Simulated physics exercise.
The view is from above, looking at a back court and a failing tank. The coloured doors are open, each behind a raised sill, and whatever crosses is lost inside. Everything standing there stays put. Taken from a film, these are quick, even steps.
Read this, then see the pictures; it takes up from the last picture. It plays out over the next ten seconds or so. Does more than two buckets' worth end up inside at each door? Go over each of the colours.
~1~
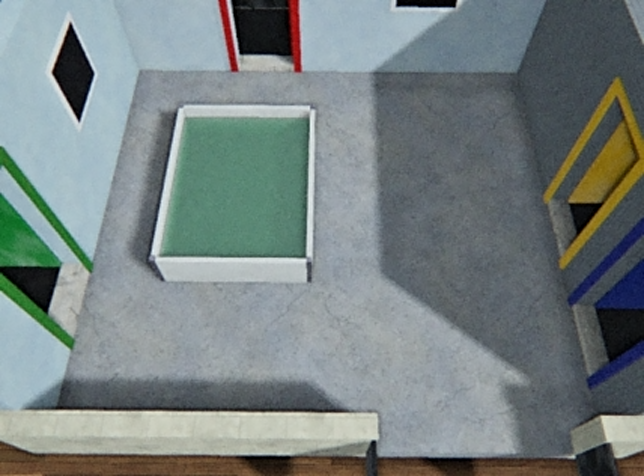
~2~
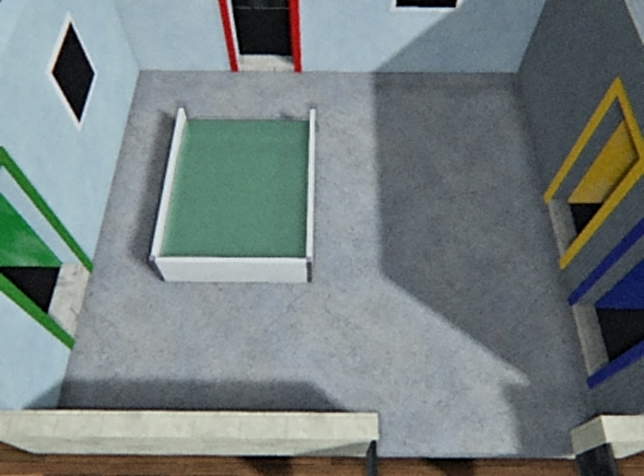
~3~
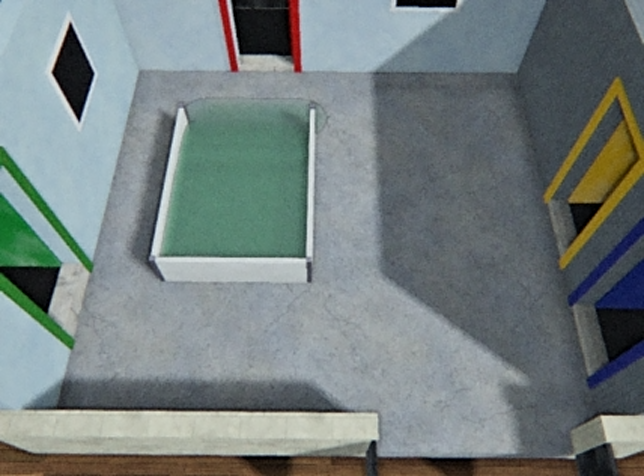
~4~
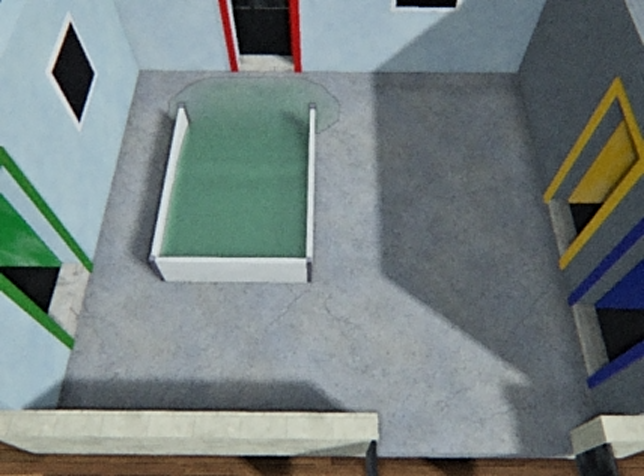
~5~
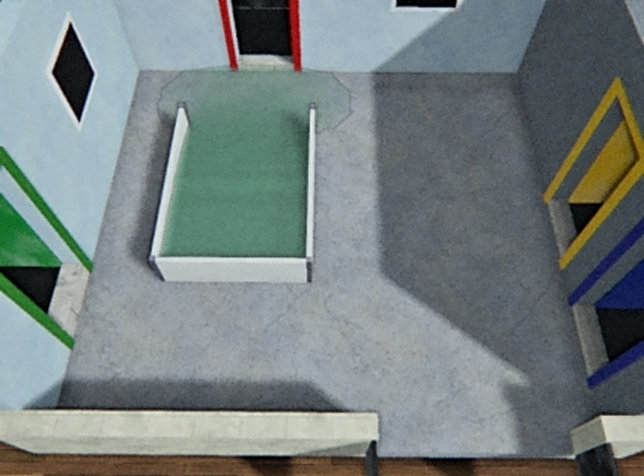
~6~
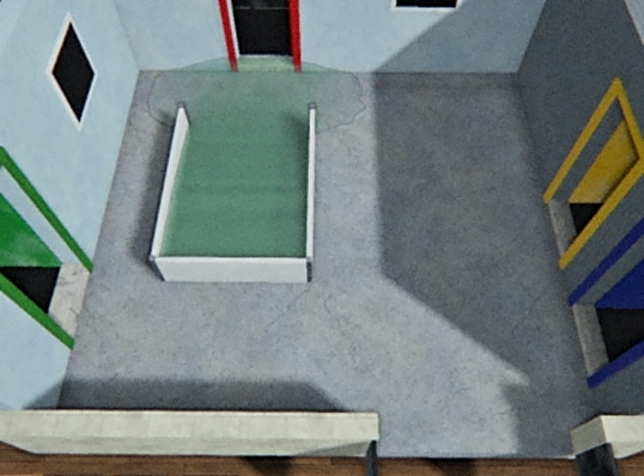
Outcome: The blue door stays within two buckets of inflow; the green door stays within two buckets of inflow; the yellow door stays within two buckets of inflow; the red door passes two buckets of inflow.
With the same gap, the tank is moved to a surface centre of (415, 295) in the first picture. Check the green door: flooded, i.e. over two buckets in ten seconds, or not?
Green takes less.
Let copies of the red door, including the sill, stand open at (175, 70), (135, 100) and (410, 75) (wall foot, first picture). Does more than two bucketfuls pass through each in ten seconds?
In order: Tops the limit, tops the limit, stays within it.
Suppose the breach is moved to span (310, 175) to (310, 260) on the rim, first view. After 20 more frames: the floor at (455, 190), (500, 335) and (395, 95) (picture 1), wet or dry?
In turn: Inundated, then inundated, then untouched.
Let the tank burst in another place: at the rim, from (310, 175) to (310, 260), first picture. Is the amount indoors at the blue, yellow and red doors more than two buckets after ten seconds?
The blue door tops the limit, the yellow door tops the limit and the red door falls short.
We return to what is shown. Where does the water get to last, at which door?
I say the door marked blue.
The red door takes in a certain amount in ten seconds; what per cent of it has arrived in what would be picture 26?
Near 90 per cent, give or take.
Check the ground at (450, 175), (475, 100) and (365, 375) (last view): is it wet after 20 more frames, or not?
In that order the points end up soaked, soaked and high and dry.
A moment on, water covers 15 % of the floor; the blue door not reached, the green door not reached, the yellow door not reached, the red door over two buckets in.
Next, water covers 25 % of the floor; the blue door not reached, the green door not reached, the yellow door not reached, the red door far over two buckets in.
Then, water covers 45 % of the floor; the blue door not reached, the green door wet at the sill, nothing in, the yellow door not reached, the red door far over two buckets in.
Later, water covers 70 % of the floor; the blue door wet at the sill, nothing in, the green door wet at the sill, nothing in, the yellow door wet at the sill, nothing in, the red door far over two buckets in.
In the end, water covers 90 % of the floor; the blue door wet at the sill, nothing in, the green door wet at the sill, nothing in, the yellow door wet at the sill, nothing in, the red door far over two buckets in.
